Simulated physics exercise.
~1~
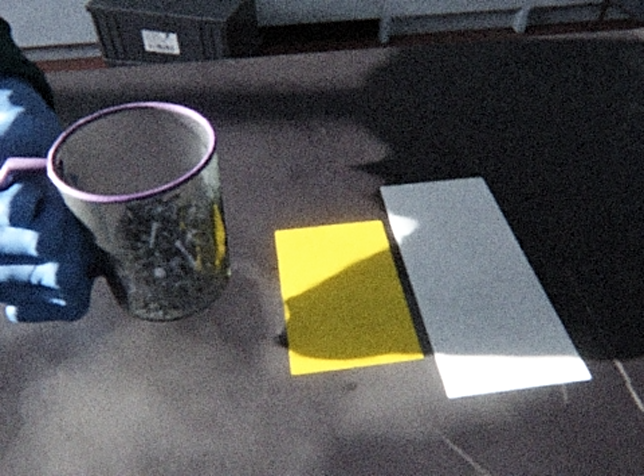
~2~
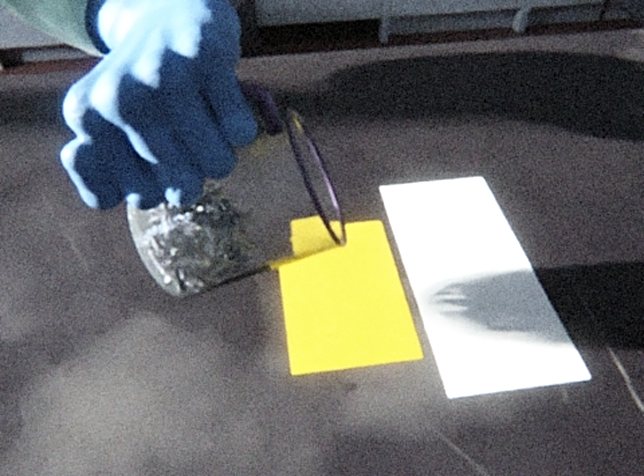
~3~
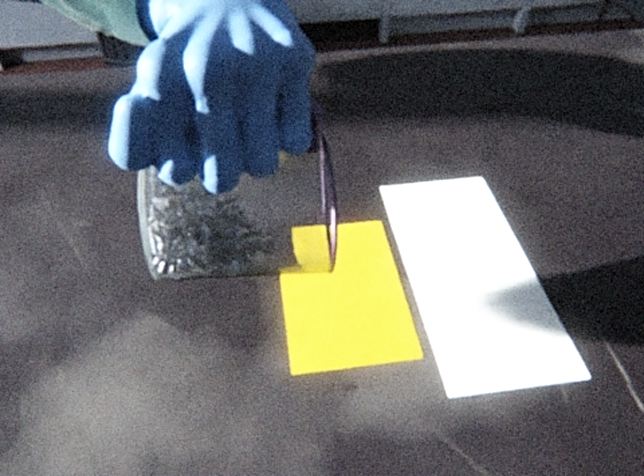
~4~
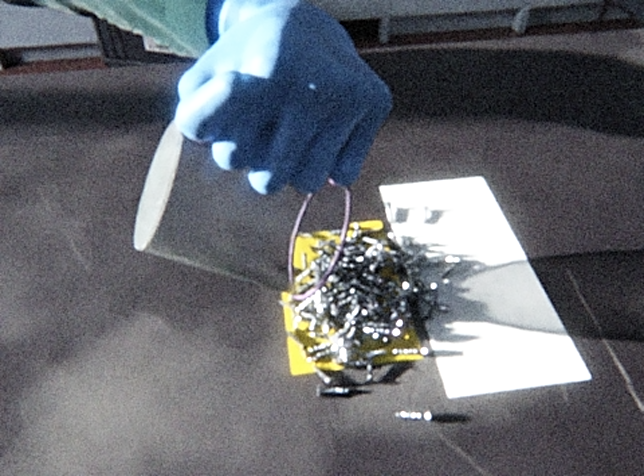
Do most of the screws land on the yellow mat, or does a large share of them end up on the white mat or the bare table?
Most of the screws land in a heap on the yellow mat. Only a small share reaches the white mat, and just a few lie on the bare table.
